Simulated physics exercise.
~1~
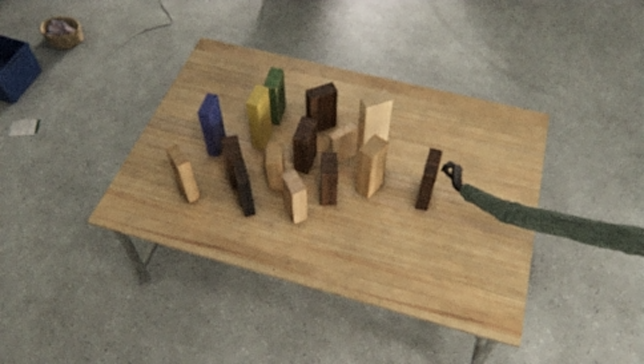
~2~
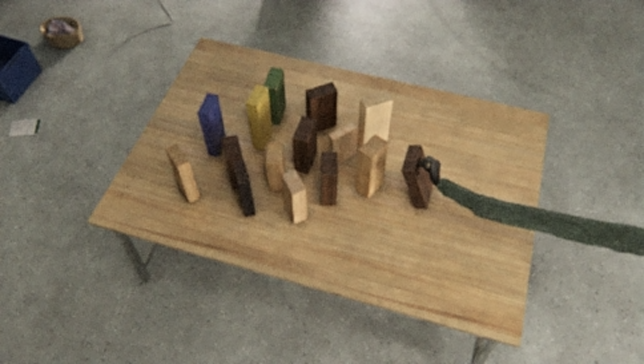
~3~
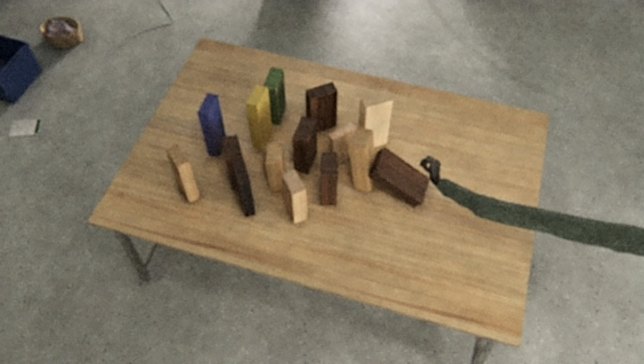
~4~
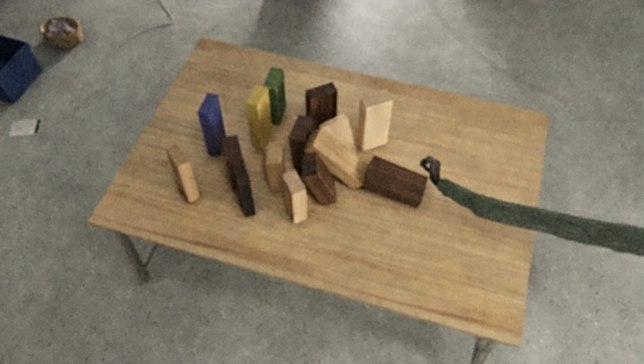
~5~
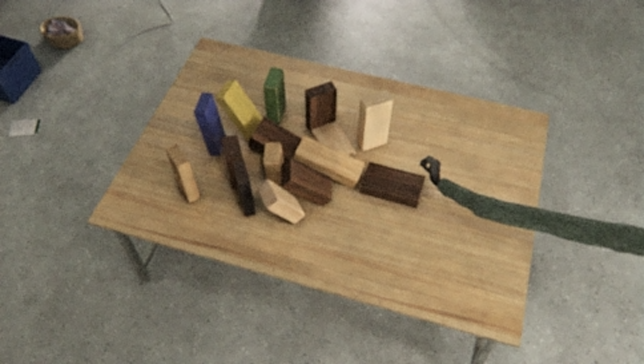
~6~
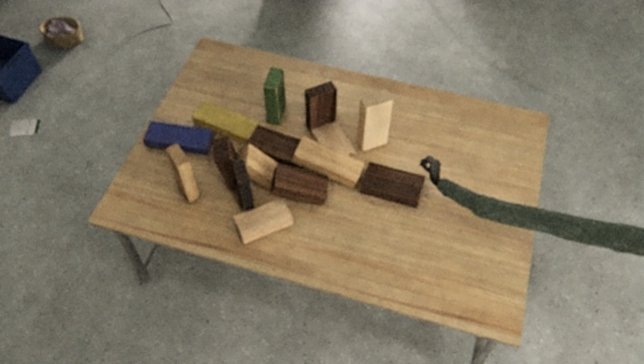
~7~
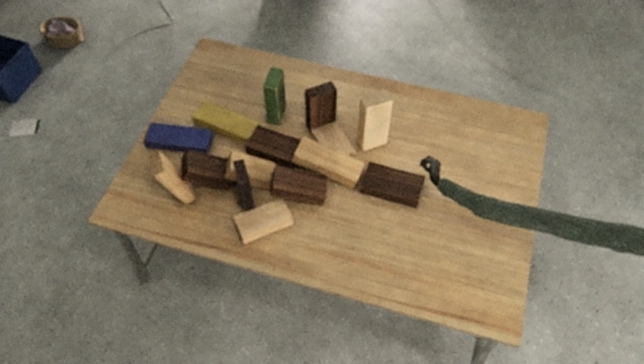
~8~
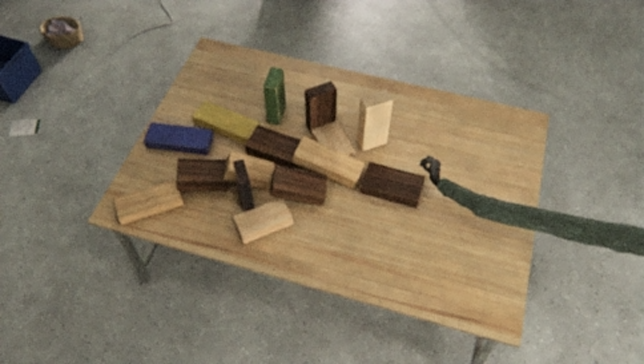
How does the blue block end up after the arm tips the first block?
It ends up lying flat on its side near the left part of the table, having gone over as the fall spread leftward.
At first, wooden blocks of several sizes stand upright on a table, among them a blue, a yellow and a green one, while a dark green arm reaches in from the right. Its tip pushes the nearest dark block to the left and then stays still as the block topples. That block knocks over a pale one beside it, and the fall spreads leftward through the middle of the group. The yellow and blue blocks go down next, followed by those at the left end. Finally most blocks lie flat, while the green one and a few others still stand.
